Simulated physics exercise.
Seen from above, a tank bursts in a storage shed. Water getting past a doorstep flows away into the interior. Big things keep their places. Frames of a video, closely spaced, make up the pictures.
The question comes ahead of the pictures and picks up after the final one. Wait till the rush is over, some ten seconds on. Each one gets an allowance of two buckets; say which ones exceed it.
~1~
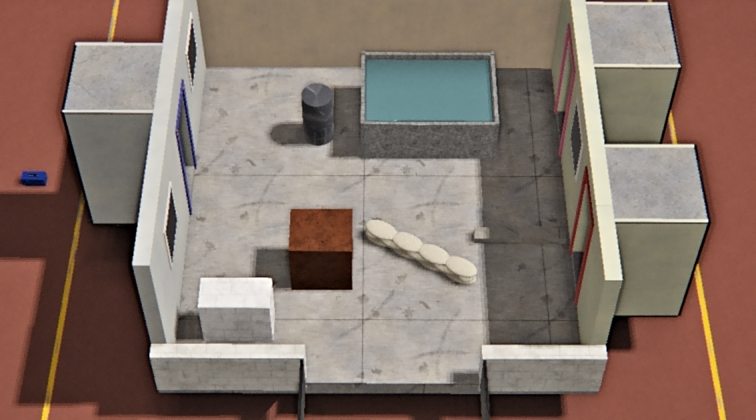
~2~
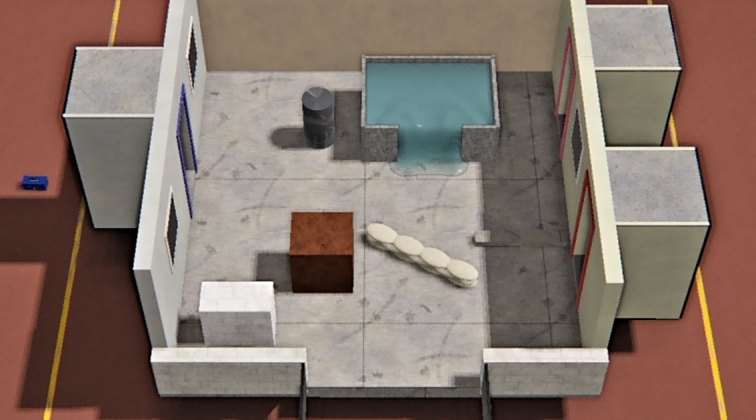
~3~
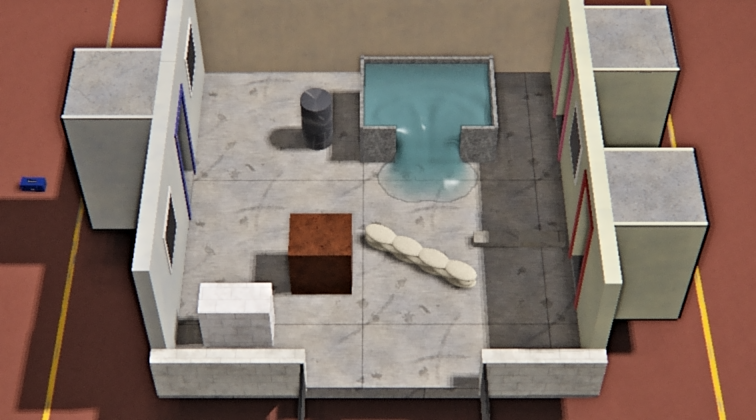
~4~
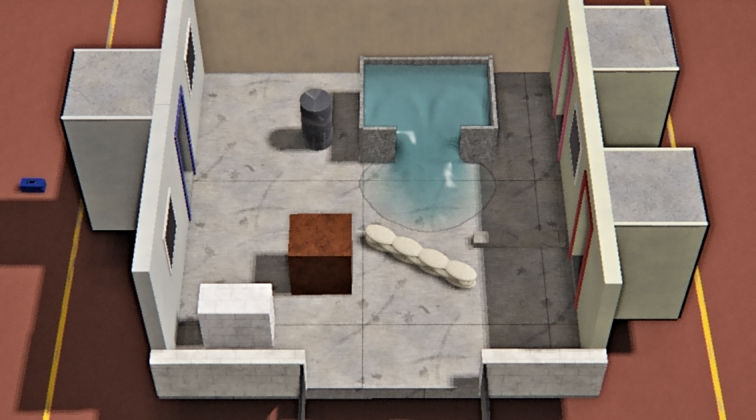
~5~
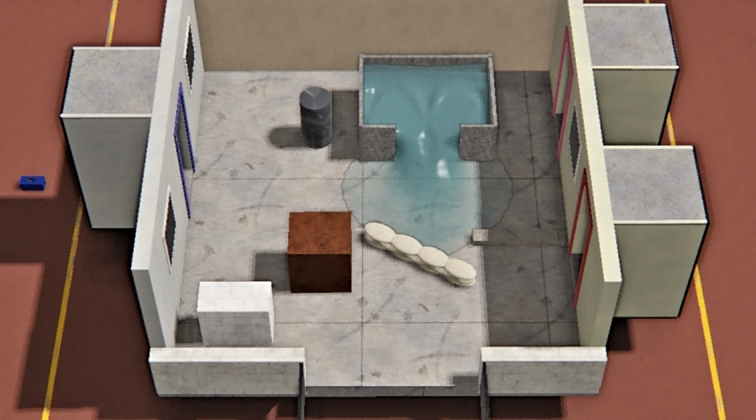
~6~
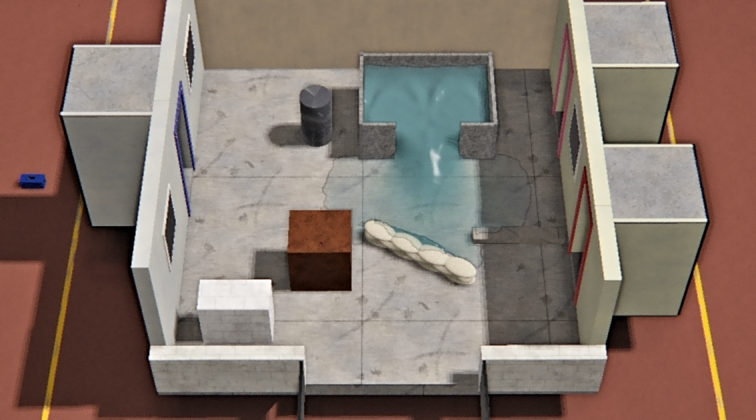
Going through them: The pink door does not exceed it; the blue door does not exceed it; the red door exceeds it.
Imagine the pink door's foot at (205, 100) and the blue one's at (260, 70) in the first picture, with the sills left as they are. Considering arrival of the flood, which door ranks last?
The blue one.
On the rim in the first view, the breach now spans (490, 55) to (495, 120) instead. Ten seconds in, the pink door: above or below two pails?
Well, it turns out the pink door crosses the threshold.
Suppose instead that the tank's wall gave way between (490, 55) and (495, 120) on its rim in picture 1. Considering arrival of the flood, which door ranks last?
That's the blue one.
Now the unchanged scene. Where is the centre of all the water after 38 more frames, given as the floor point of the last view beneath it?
Close to (400, 209).
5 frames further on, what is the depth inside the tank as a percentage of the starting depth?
Roughly 58 percent.
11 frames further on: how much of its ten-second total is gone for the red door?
By then roughly 20 percent of the ten-second total is in.
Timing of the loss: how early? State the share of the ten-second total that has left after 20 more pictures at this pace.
Near 40 in a hundred.
A moment on, water covers 30 % of the floor; the pink door not reached, the blue door not reached, the red door not reached.
Next, water covers 50 % of the floor; the pink door not reached, the blue door not reached, the red door over two buckets in.
Then, water covers 65 % of the floor; the pink door wet at the sill, nothing in, the blue door under two buckets in, the red door far over two buckets in.
Later, water covers 85 % of the floor; the pink door wet at the sill, nothing in, the blue door under two buckets in, the red door far over two buckets in.
In the end, water covers 95 % of the floor; the pink door wet at the sill, nothing in, the blue door under two buckets in, the red door far over two buckets in.
